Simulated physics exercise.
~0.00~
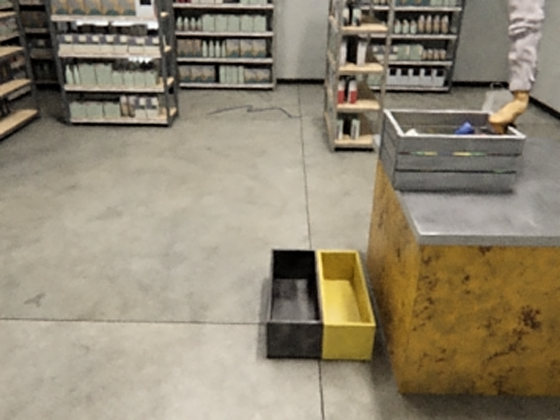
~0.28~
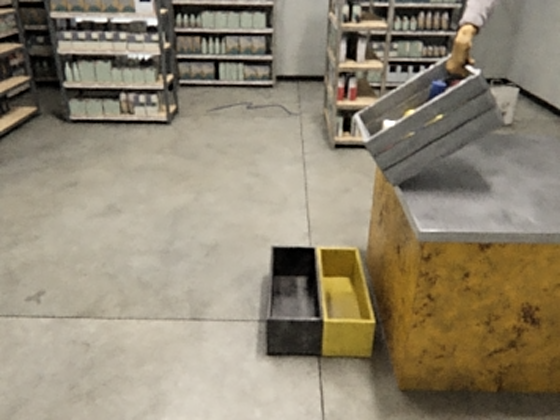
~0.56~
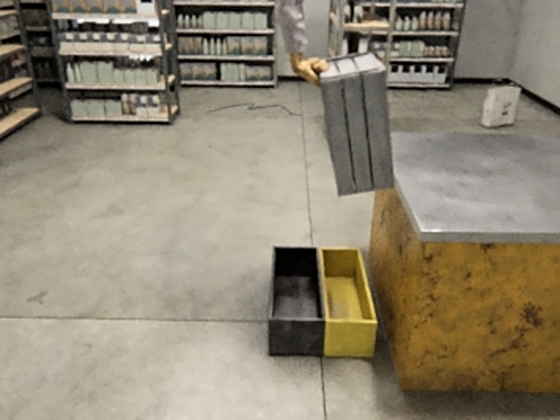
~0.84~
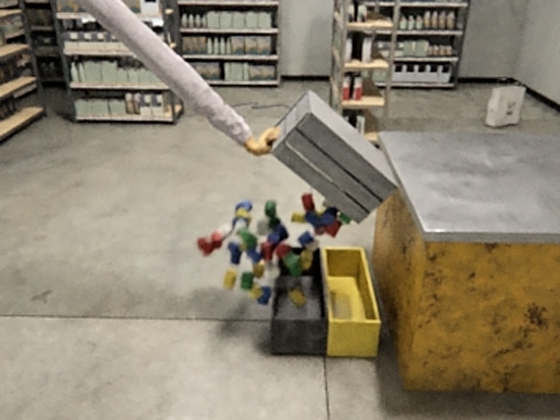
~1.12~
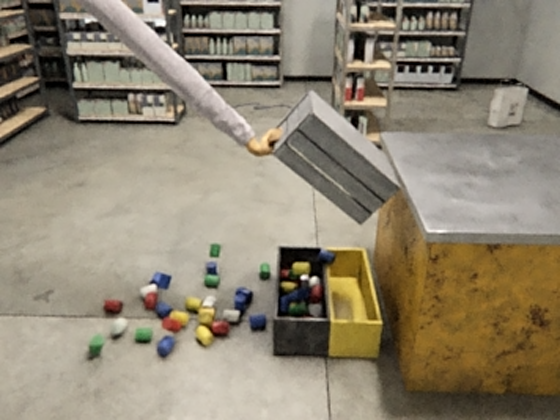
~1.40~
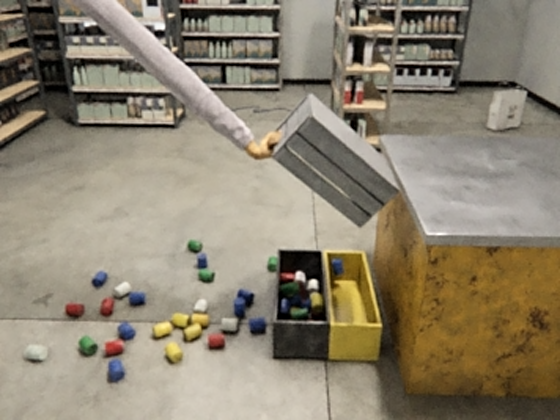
A grey slatted crate of small colourful jars sits on a worn yellow bench with a grey top, above a black bin and a yellow trough on the concrete floor of a shelved storeroom. A hand at its rim lifts it into a tilt, then swings it left over the bench edge until it stands steeply on end. The arm stretches across as the crate tips nearly upside down, and the jars spill out in a loose cluster. Many drop into the black bin, while others overshoot and scatter leftward across the floor. The crate stays tipped, with barely anything in the yellow trough.
